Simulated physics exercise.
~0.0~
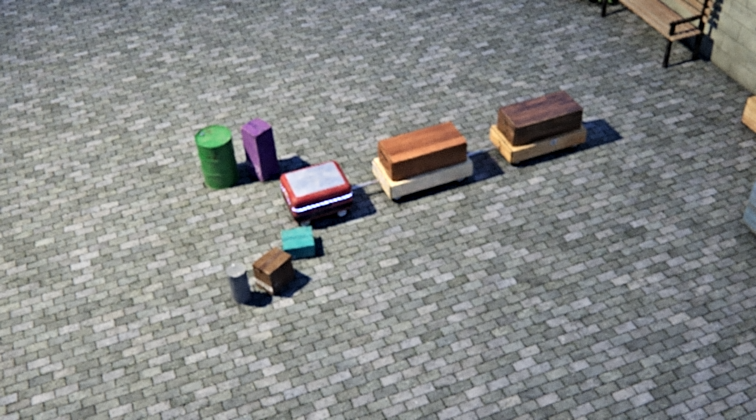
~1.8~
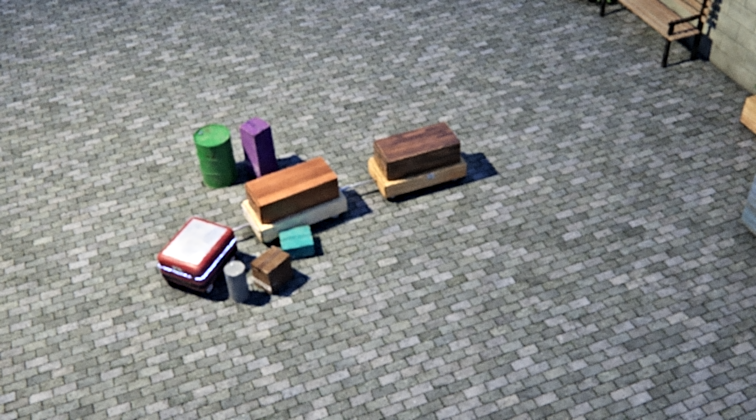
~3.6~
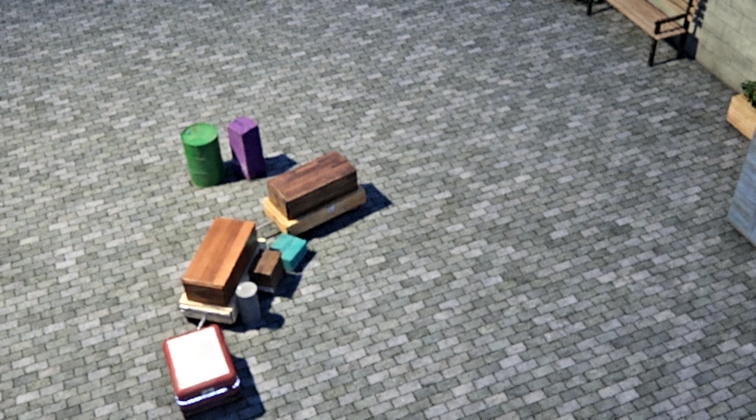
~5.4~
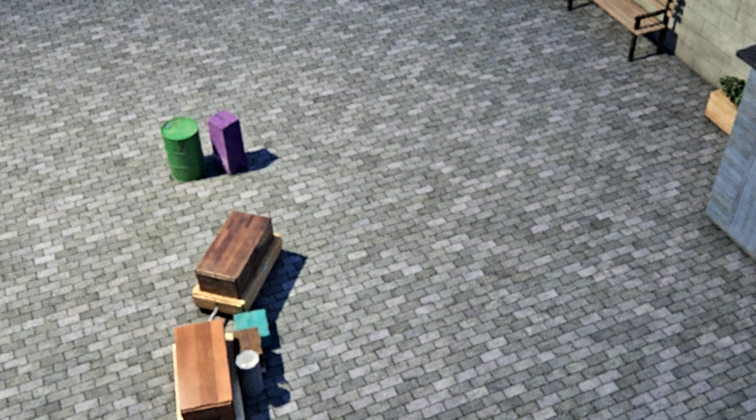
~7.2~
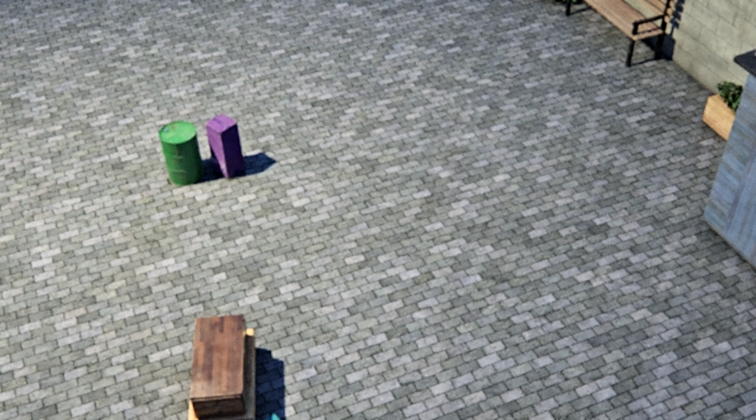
A grey paved yard is seen from above at an angle, with a bench by a wall at the upper right. A green drum and a purple box stand at the left, near a small red and white tug pulling two carts loaded with brown blocks, while a turquoise box, a brown box and a grey canister sit below. The tug moves left and curves downward past the canister. The carts swing after it, and the three small items are shifted down alongside them. Finally the rear cart nears the bottom edge, only a sliver of turquoise showing, while the drum and purple box still stand.
